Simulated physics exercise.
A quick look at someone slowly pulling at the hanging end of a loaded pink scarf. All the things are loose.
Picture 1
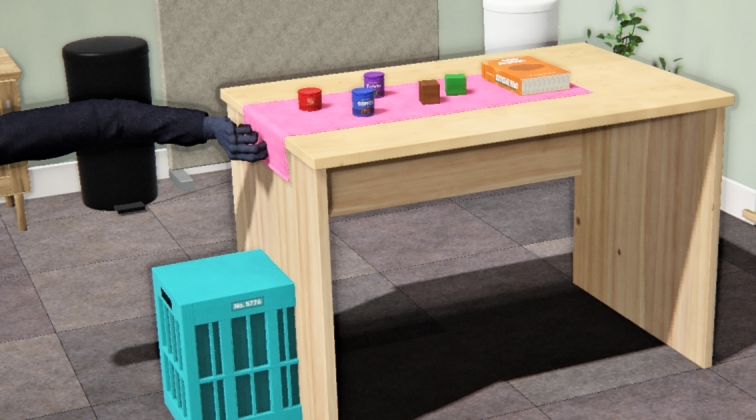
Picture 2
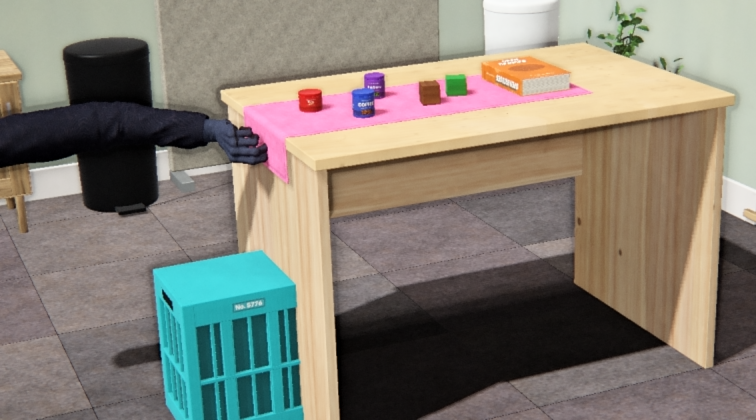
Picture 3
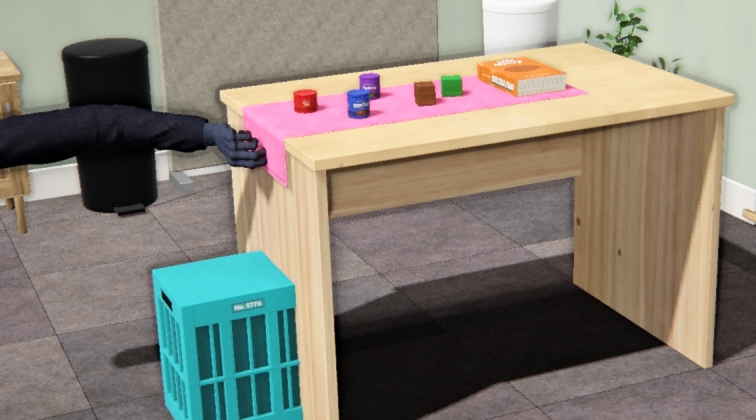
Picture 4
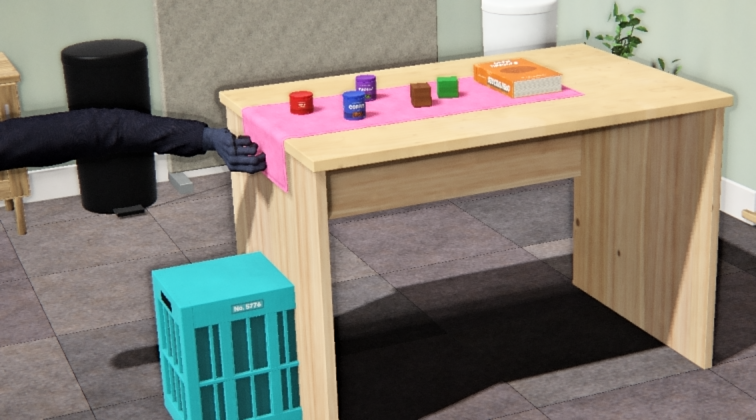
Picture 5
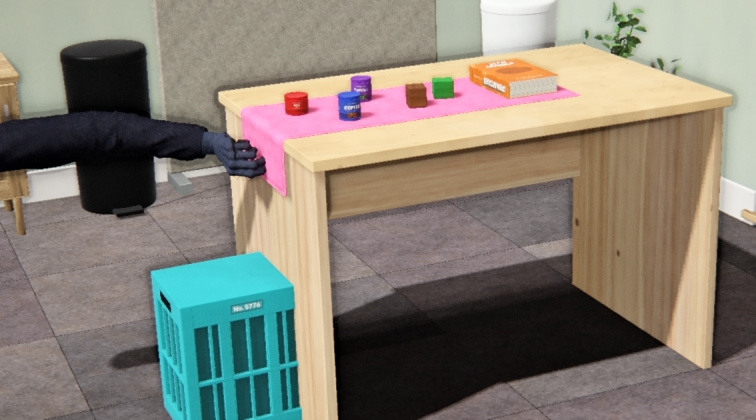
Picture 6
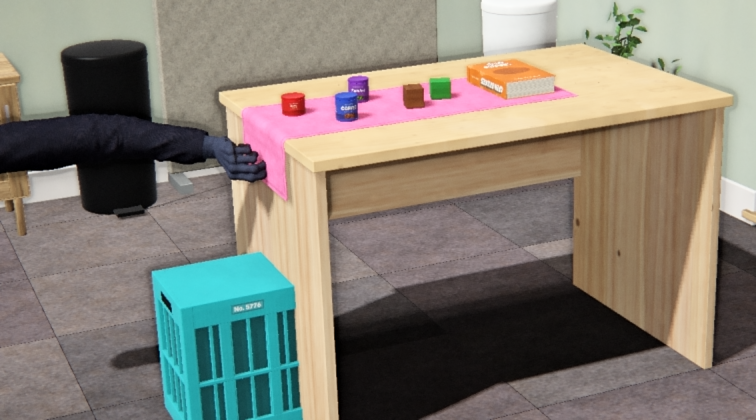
A dark-sleeved, gloved arm reaches in from the left to a pale wooden table in a grey-tiled room, seen from slightly above by a still camera. Red, blue and purple pots, brown and green cubes and an orange book sit on a pink scarf, with a teal crate below left. The hand slowly pulls the hanging end down, and everything on the scarf slides slightly left together.
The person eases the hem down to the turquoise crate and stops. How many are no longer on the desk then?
The count of fallen things is two.
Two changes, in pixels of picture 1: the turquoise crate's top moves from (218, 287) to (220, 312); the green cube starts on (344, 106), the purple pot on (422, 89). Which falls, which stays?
The green cube goes over, the purple pot survives.
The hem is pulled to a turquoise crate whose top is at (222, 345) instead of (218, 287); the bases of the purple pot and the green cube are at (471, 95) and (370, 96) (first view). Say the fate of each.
The purple pot stays on; the green cube falls.
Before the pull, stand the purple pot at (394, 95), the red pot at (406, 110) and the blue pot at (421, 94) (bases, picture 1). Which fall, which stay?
The purple pot keeps its place on top; the red pot survives; the blue pot holds on.
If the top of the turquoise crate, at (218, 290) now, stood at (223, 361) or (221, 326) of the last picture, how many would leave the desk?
The count: 4 and 3.
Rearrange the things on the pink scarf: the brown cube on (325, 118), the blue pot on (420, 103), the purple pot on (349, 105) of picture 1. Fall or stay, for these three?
The brown cube tumbles off, the blue pot does not fall, the purple pot comes down.
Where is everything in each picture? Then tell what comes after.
Hem (289, 181); red pot (310, 90); blue pot (363, 90); purple pot (374, 74); brown cube (429, 82); green cube (456, 76); top of the crate (218, 286), in the first picture.
Hem (289, 183); red pot (310, 91), in the second picture.
Hem (288, 188); blue pot (358, 92), in the third picture.
Hem (288, 192); purple pot (366, 77); top of the crate (217, 289), in the fourth picture.
Hem (286, 197); brown cube (416, 86), in the fifth picture.
Hem (288, 201); red pot (293, 95); blue pot (346, 95); purple pot (358, 78); brown cube (413, 86); green cube (440, 80), in the sixth picture.
Soon after, hem near (267, 230); red pot gone.
After that, hem on the crate; red pot and blue pot gone.
In the end, hem on the crate; red pot and blue pot gone. It carries off two.
